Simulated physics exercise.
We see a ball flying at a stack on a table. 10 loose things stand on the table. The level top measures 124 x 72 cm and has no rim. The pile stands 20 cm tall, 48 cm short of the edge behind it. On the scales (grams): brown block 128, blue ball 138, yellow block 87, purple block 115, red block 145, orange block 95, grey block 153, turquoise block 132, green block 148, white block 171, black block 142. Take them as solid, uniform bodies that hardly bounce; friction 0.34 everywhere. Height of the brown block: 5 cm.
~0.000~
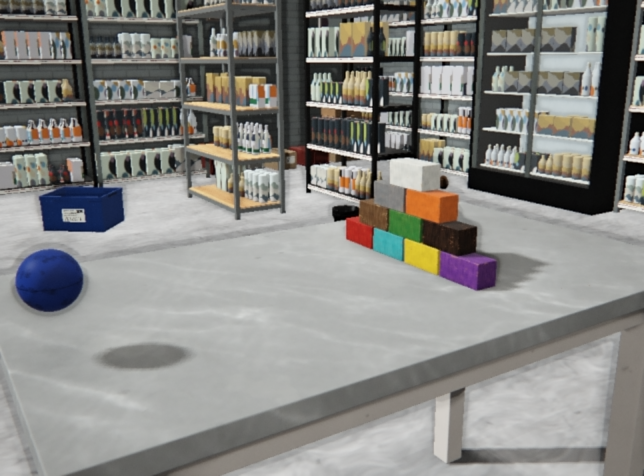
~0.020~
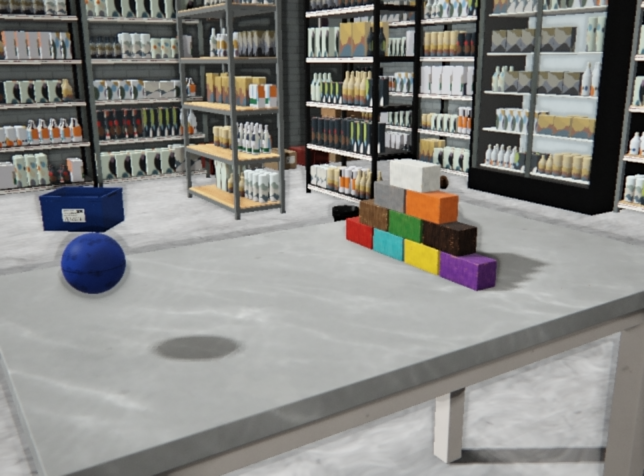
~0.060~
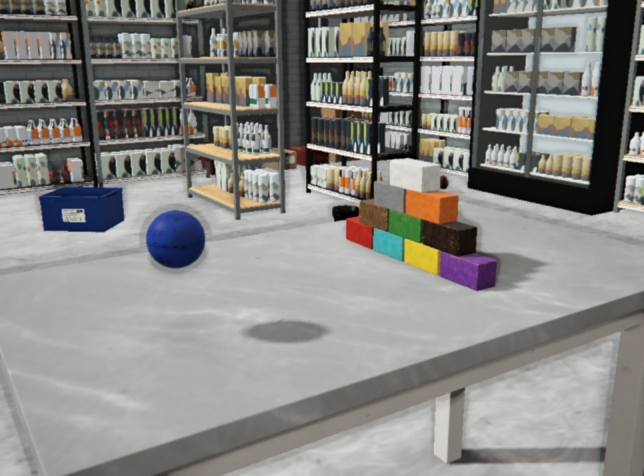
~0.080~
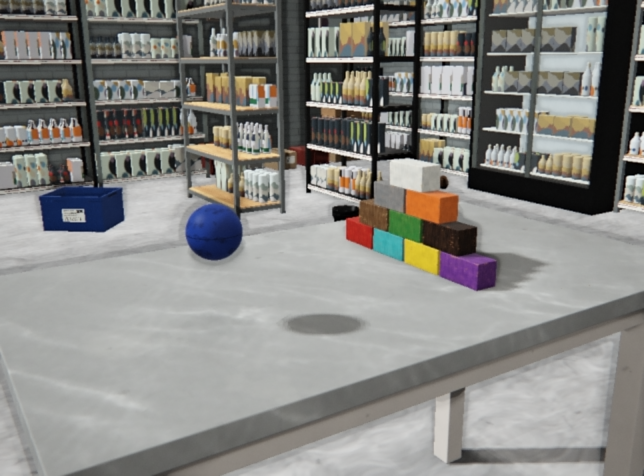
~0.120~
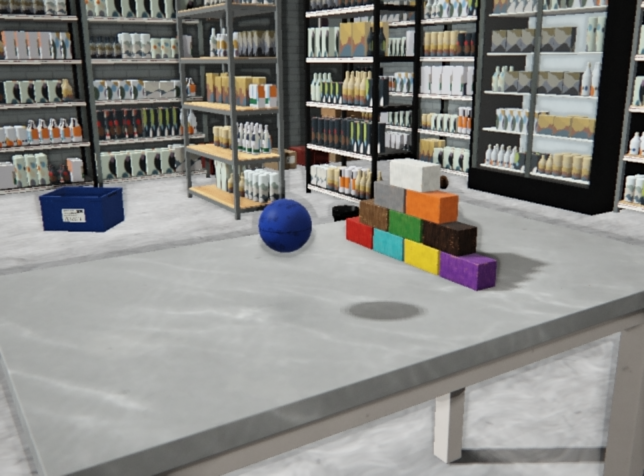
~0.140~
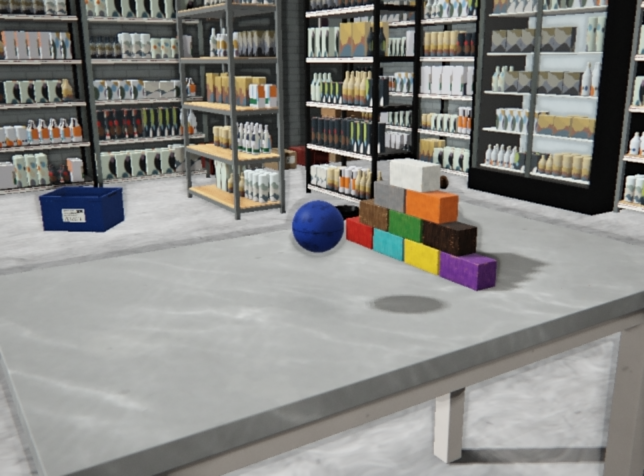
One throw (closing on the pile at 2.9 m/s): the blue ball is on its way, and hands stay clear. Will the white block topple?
The white block is still upright.
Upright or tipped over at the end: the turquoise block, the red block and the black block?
The turquoise block is still upright; the red block keeps standing; the black block falls over.
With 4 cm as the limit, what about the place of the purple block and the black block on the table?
The purple block gets shifted; the black block ends elsewhere.
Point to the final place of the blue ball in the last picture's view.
At about (471, 259).
Around 0.24 s, blue ball near (439, 256); black block shifted 2 cm; purple block shifted 2 cm.
Around 0.34 s, blue ball near (459, 259); black block shifted 8 cm; purple block shifted 7 cm.
Around 0.54 s, blue ball near (469, 259); black block at 49° to upright; purple block shifted 9 cm; orange block shifted 3 cm.
Finally (1.0 s), on their side or leaning hard on the table, black block; not toppled but over 4 cm from the start, purple block; the other 8 still in place (within 4 cm). Final places as that camera would see them, white block near (417, 174).
